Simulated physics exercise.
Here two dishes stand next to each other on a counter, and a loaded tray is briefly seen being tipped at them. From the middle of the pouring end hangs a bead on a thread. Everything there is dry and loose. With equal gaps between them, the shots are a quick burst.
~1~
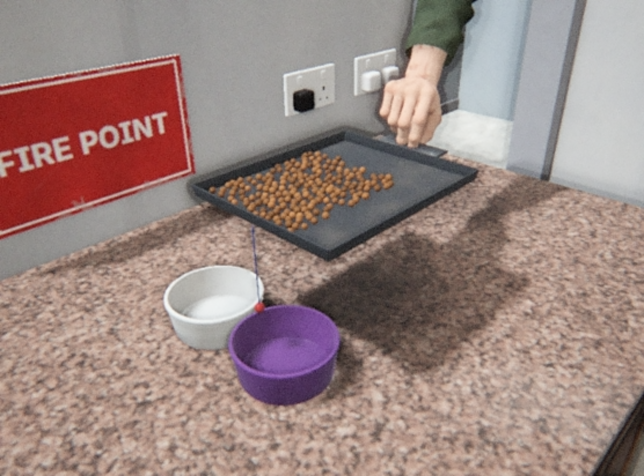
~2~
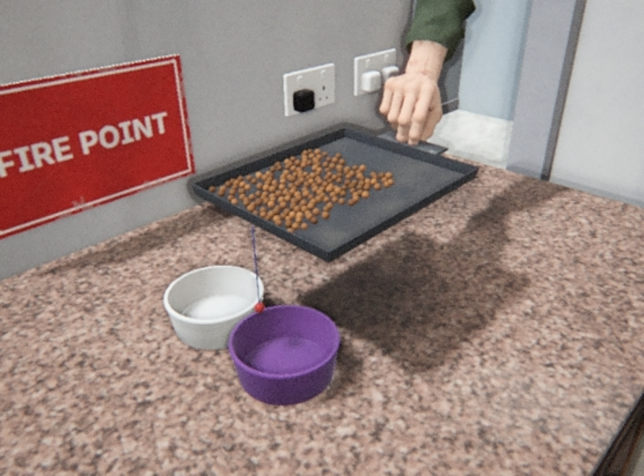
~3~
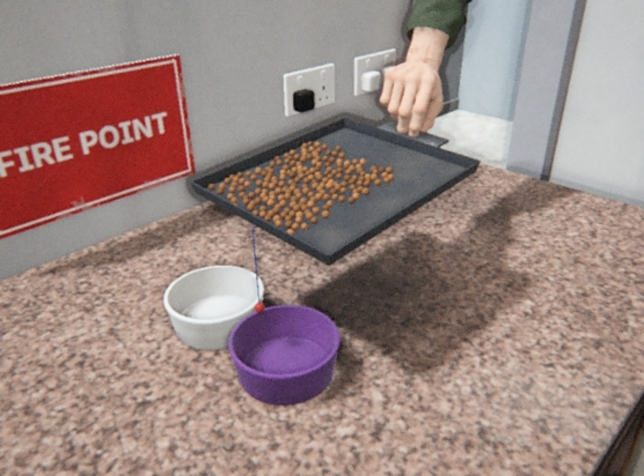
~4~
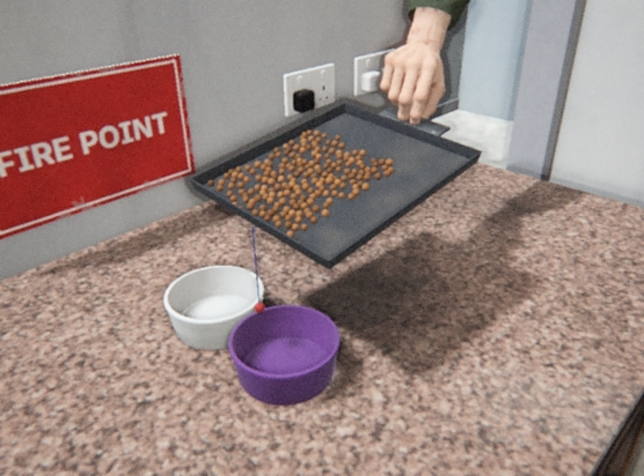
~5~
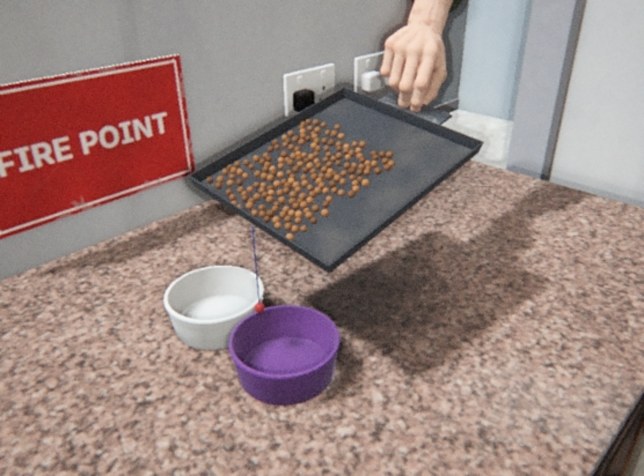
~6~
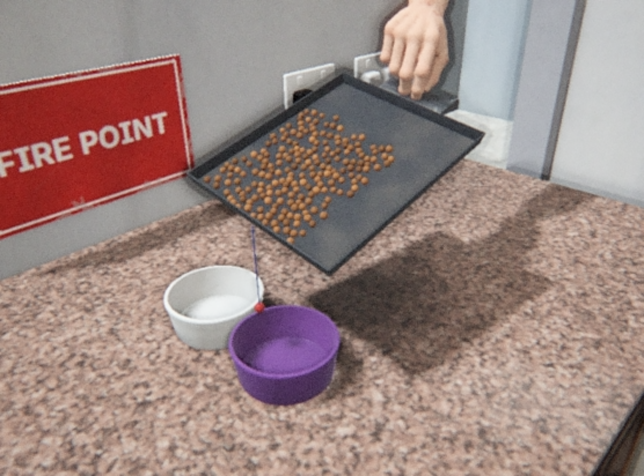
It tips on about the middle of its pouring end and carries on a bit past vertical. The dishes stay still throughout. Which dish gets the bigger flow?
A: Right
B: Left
(A) Right.
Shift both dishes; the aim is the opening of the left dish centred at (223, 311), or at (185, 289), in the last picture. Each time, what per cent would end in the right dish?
First try: Roughly 90 per cent; second try: Roughly 10 per cent.
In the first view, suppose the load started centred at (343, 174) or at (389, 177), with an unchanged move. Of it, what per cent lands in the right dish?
First 50 %, then 50 %.
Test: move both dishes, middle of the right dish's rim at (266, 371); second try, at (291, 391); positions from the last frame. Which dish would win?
The rightmost dish, then the rightmost dish.
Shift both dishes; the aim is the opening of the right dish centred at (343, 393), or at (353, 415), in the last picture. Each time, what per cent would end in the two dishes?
First some 60, then 40 per cent.
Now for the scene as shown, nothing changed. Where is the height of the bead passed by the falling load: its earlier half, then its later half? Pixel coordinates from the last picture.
Close to (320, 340), then close to (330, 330).
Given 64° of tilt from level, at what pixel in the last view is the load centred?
In the last view, the load is centred close to (307, 242).
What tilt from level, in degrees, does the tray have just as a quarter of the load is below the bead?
The tilt then is about 85°.
Soon, tray tipped steeply; most on the tray; a stray few in the right dish; a small part outside both; a small part in the air.
A while on, tray tipped past a quarter turn; a small part on the tray; about half in the right dish; about a quarter outside both; a small part in the air.
Towards the end, tray tipped past a quarter turn; about two thirds in the right dish; about a third outside both.
Finally, tray tipped past a quarter turn; about two thirds in the right dish; none in the left dish; about a third outside both.
